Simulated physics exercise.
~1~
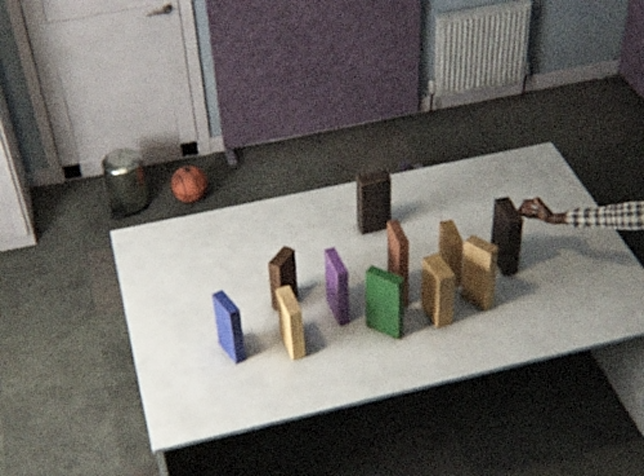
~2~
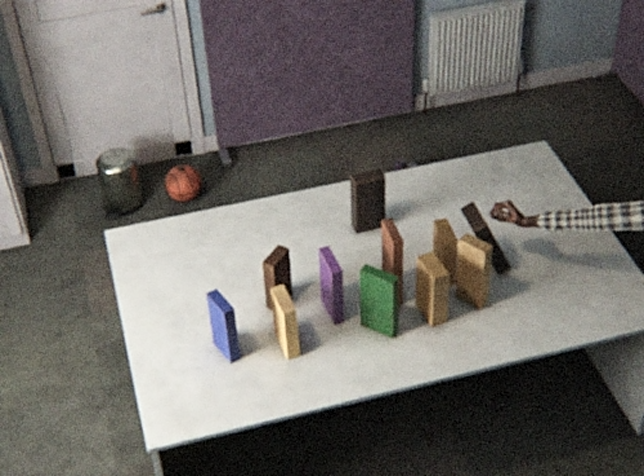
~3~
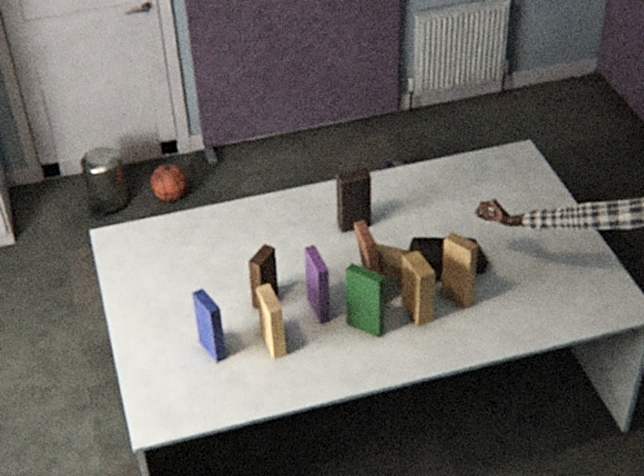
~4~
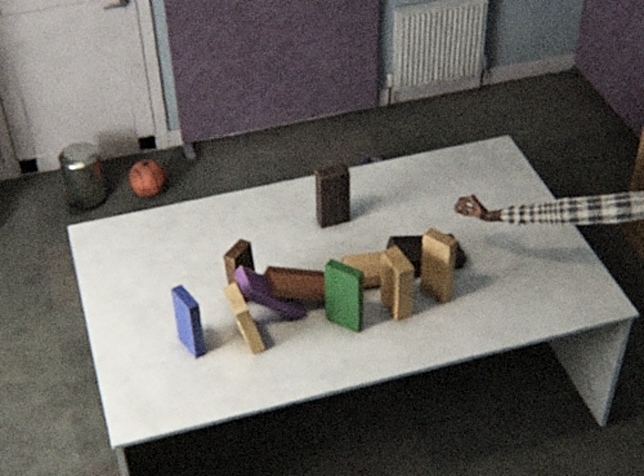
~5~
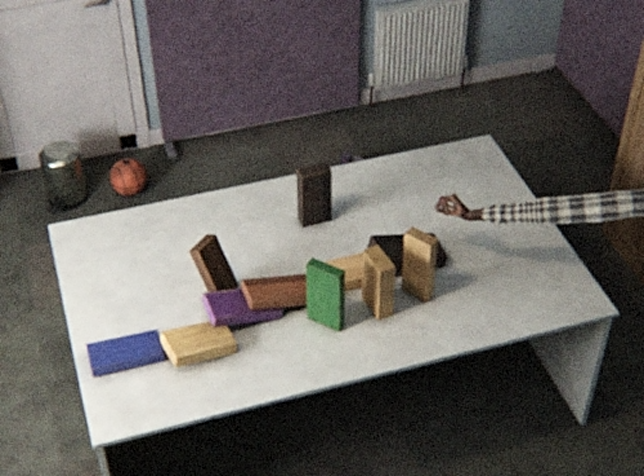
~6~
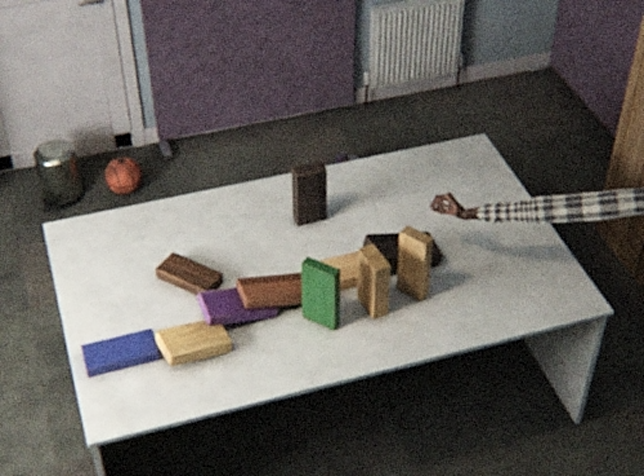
On a white table, a hand tips a dark block, toppling others leftward through purple to blue, while green stays upright.
